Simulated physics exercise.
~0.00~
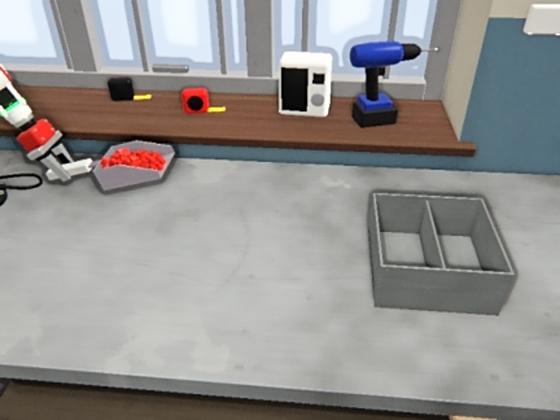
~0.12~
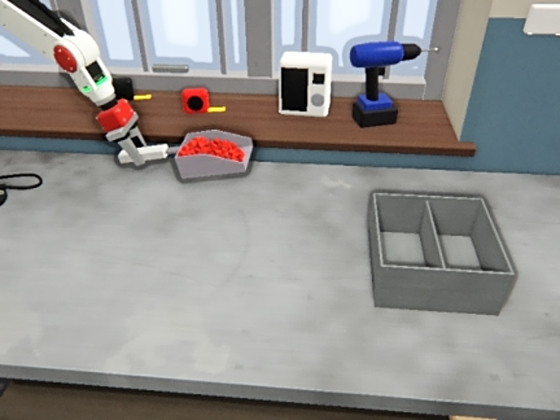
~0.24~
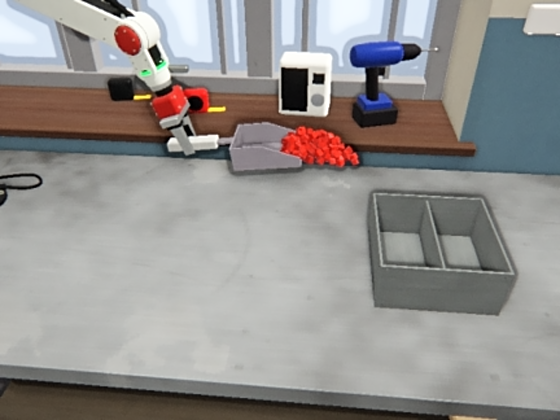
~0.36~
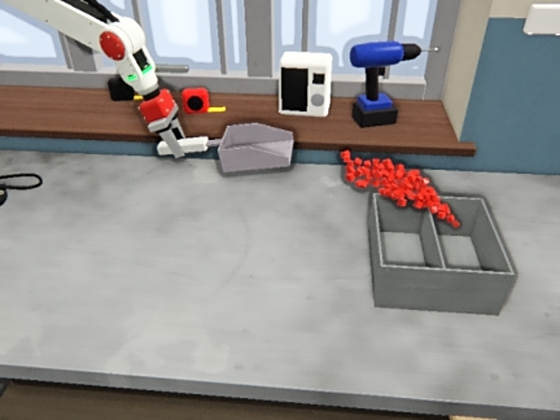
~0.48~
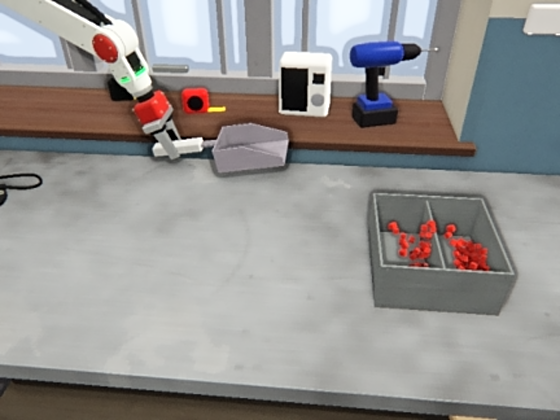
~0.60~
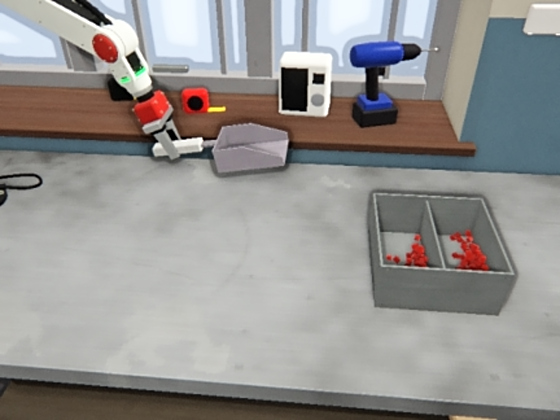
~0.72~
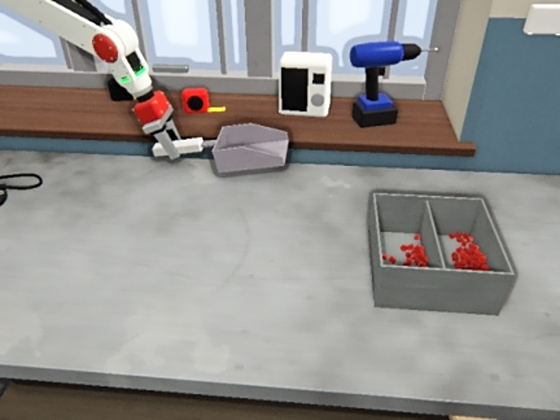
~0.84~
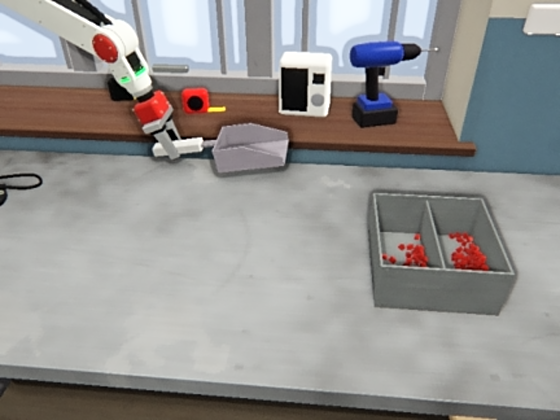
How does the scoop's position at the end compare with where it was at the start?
At the start the scoop is near the left side of the countertop, and by the end it is held farther right, nearer the bin and just below and to the right of the red tape measure.
